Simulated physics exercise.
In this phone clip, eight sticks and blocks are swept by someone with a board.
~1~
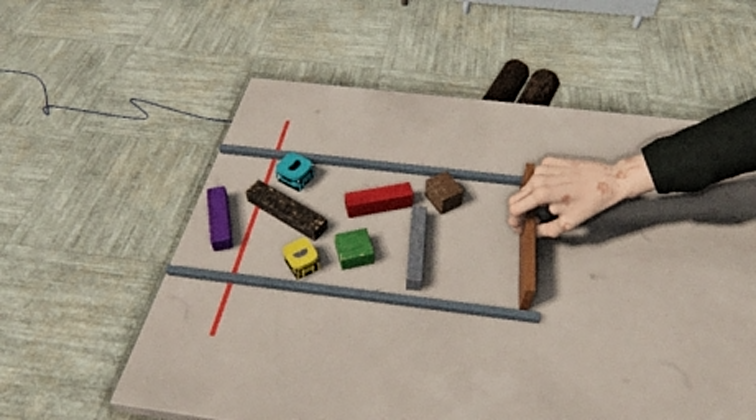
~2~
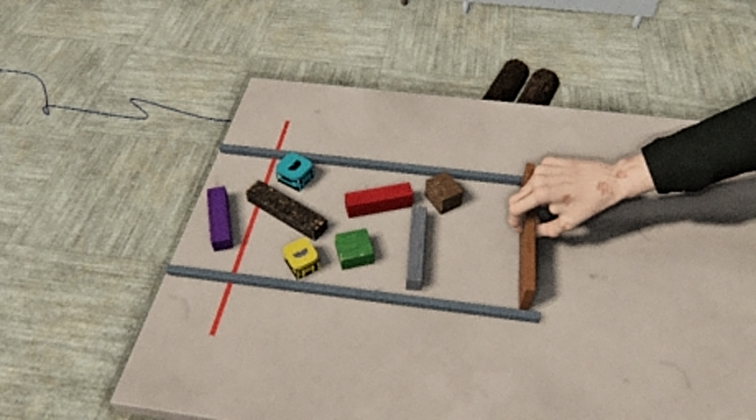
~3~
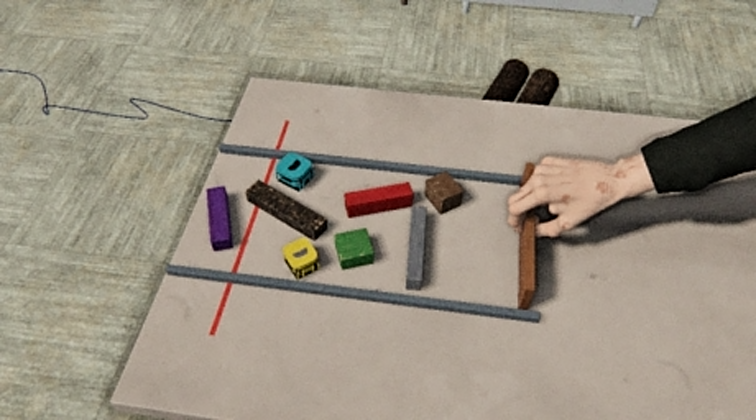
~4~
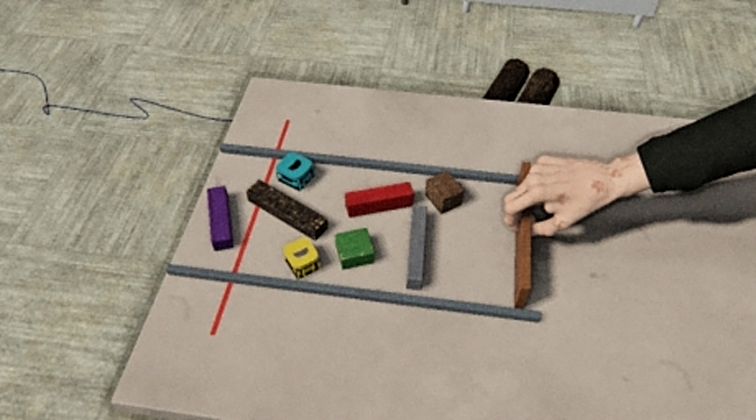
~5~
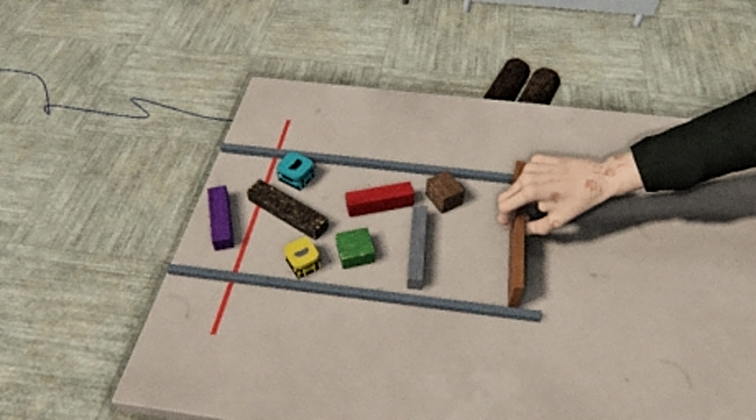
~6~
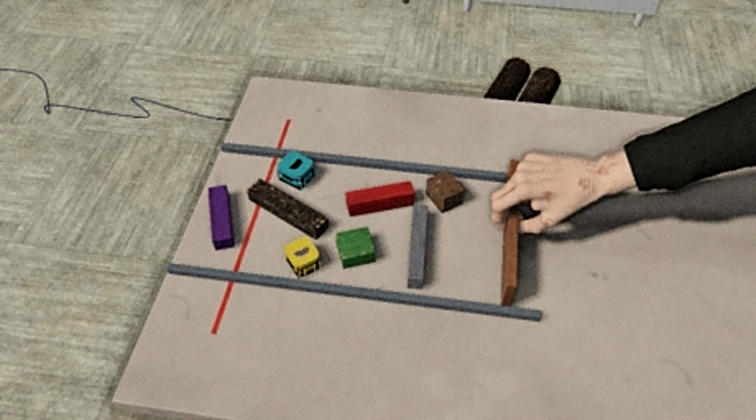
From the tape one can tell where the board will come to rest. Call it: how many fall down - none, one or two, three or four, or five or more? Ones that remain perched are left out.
Call: One or two fall down.
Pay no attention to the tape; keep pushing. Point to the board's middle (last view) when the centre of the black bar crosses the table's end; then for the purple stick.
The middle is at (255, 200) when it's the black bar, and at (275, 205) when it's the purple stick.
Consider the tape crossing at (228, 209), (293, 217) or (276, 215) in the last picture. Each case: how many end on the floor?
Floor tally per try: 3 / 0 / 0.
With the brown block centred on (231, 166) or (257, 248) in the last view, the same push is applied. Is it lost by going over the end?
It ends up down from the first place and never comes off from the second.
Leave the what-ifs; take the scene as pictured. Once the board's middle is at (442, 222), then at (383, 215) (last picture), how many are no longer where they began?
At that stage 1; at the next, 5.
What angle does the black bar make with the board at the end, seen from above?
It comes to around 5 degrees.
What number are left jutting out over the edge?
Answer: 1.
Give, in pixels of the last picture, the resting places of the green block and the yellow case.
The green block comes to rest at (215, 232), and the yellow case comes to rest at (208, 256).
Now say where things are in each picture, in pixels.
The first picture shows purple stick (220, 218); turquoise case (295, 172); black bar (286, 210); board (527, 233); tape (255, 214).
The second picture shows turquoise case (295, 172); yellow case (301, 259).
The third picture shows black bar (286, 209); green block (354, 249).
The fourth picture shows purple stick (220, 218); grey bar (417, 246).
The fifth picture shows turquoise case (296, 171); brown block (445, 192).
The sixth picture shows purple stick (221, 217); turquoise case (296, 171); black bar (287, 208); board (511, 230); tape (256, 212).
Early on, none off yet; purple stick at rest near (221, 217); turquoise case at rest near (296, 171); black bar at rest near (287, 208).
A while later, none off yet; purple stick at rest near (221, 217); turquoise case at rest near (296, 171); black bar travelled a little near (253, 215).
Finally, the number that fall off is one or two; lost, purple stick.
